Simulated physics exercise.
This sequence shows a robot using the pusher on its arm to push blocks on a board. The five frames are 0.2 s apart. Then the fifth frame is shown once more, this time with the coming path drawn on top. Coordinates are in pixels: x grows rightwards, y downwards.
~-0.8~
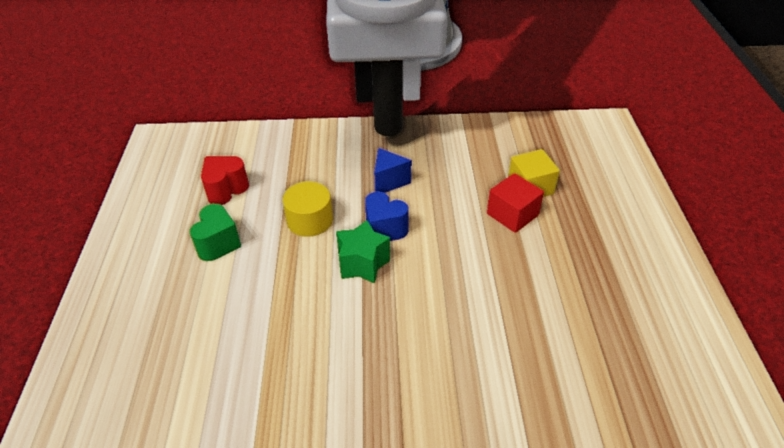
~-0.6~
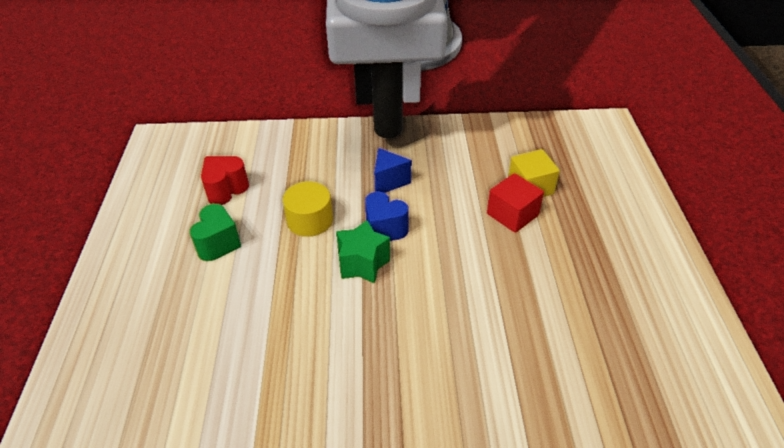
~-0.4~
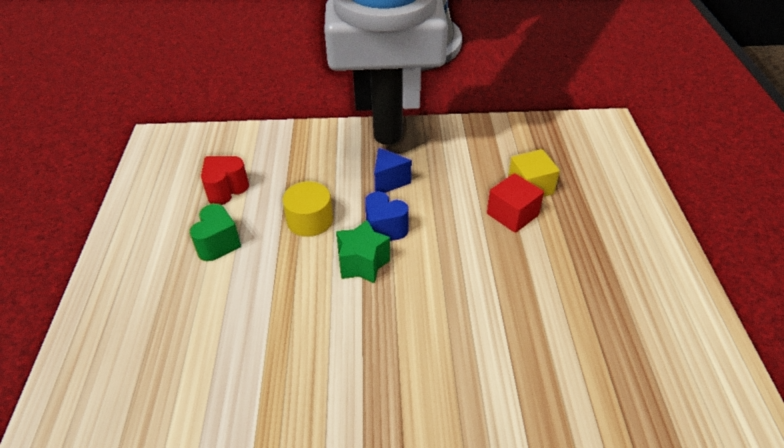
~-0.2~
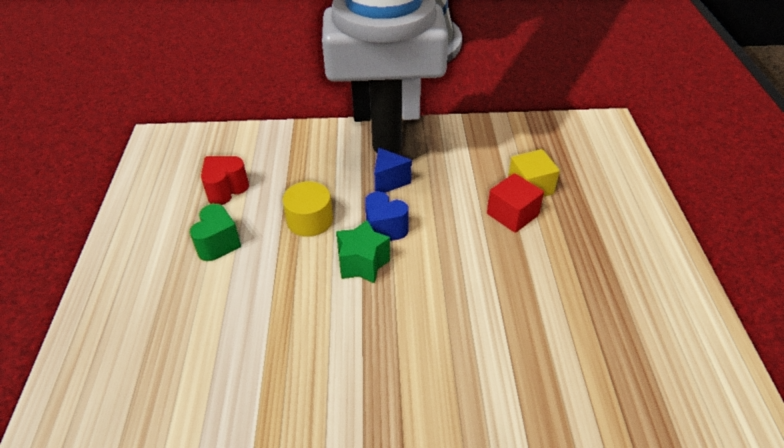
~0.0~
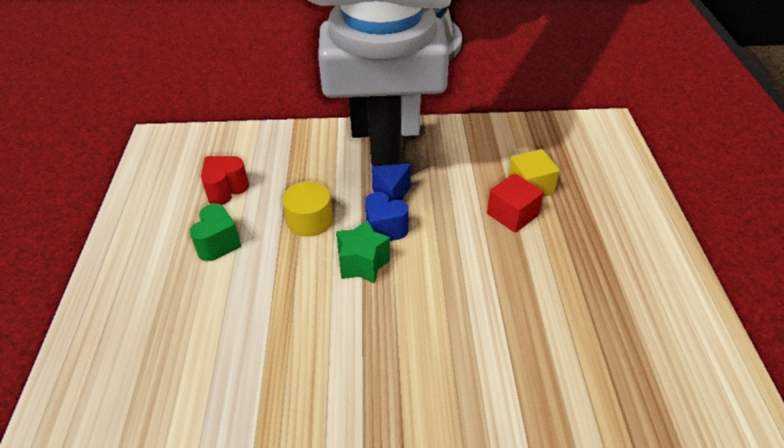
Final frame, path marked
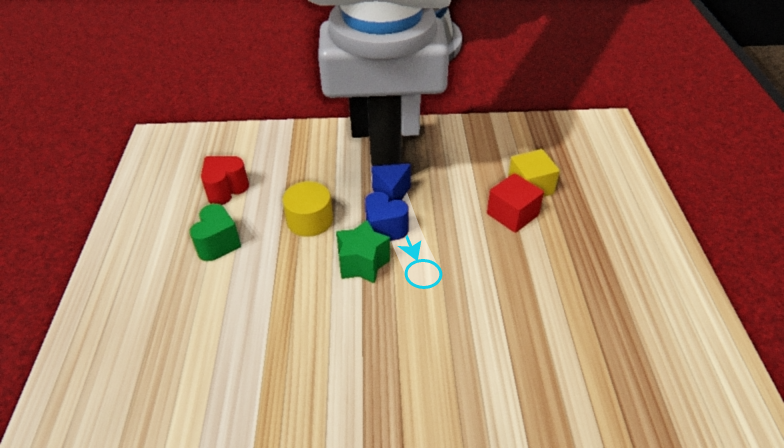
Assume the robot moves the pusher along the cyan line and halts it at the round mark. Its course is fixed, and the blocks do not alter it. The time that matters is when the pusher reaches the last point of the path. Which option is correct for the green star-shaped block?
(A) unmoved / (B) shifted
My answer is option B.
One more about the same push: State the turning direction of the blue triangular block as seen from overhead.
Answer: Anticlockwise.
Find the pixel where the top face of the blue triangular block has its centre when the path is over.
I'd guess (457, 249).
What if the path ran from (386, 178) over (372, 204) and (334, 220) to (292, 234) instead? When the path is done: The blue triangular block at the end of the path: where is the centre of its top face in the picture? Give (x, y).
Top centre: (396, 192).
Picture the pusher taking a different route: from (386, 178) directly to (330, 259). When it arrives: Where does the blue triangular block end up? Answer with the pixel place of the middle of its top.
I'd expect the centre of its top face to be at (392, 192).
Drawn move, in a line from (386, 178) to (423, 274).
What follows on the original path. One third of the way, pusher (396, 193); green star-shaped block (356, 243); blue heart-shaped block (386, 222), turned 50° clockwise; blue triangular block (411, 202), turned 20° anticlockwise.
Two thirds of the way, pusher (408, 225); green star-shaped block (349, 250), turned 25° clockwise; blue heart-shaped block (394, 245), turned 95° clockwise; blue triangular block (436, 230), turned 30° anticlockwise.
At the end, pusher (424, 260); yellow circular block still; green star-shaped block (347, 251), turned 30° clockwise; blue heart-shaped block (395, 268), turned 160° clockwise; blue triangular block (457, 249), turned 95° anticlockwise.
